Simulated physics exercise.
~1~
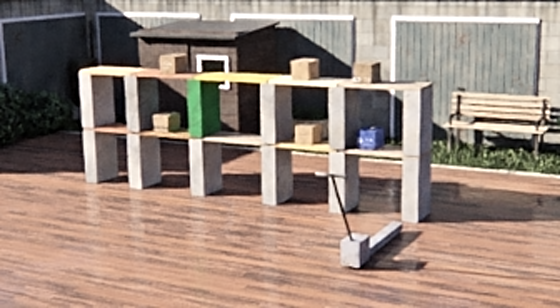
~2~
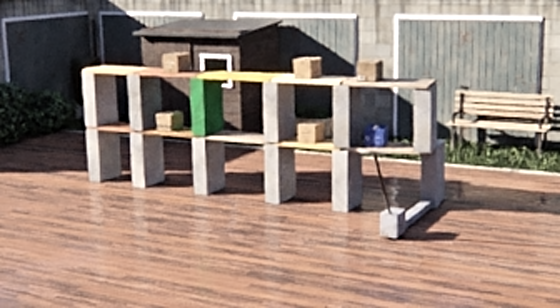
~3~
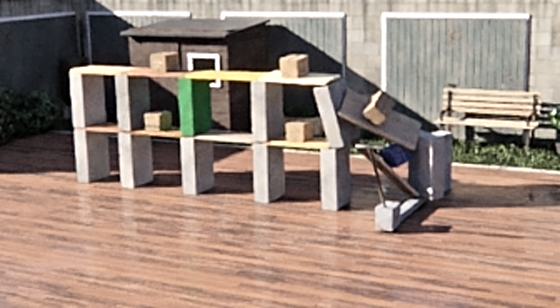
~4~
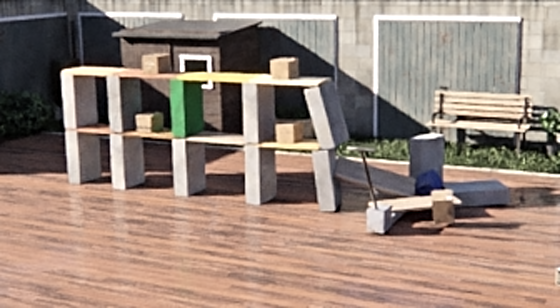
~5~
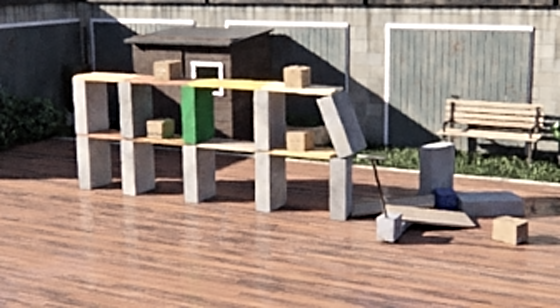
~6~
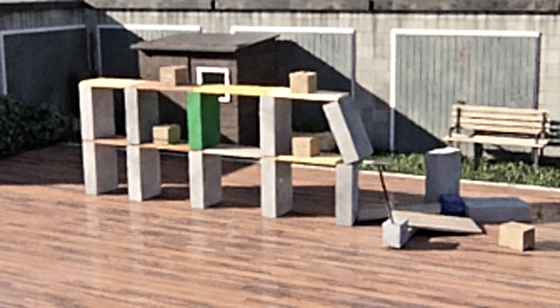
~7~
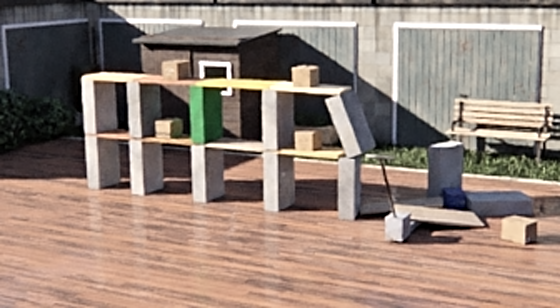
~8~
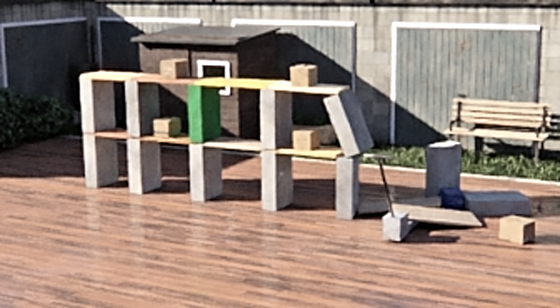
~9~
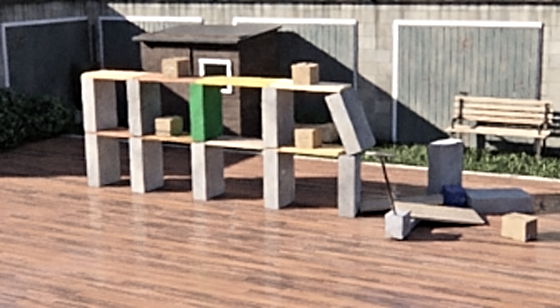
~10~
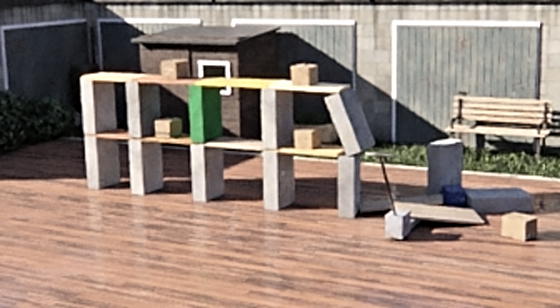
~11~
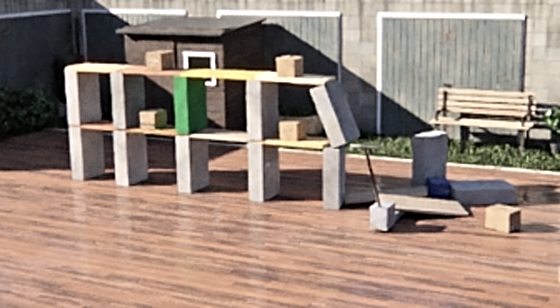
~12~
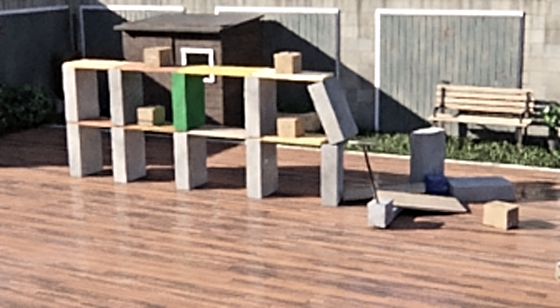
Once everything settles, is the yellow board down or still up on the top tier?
The yellow board is still up, lying level on the top tier.
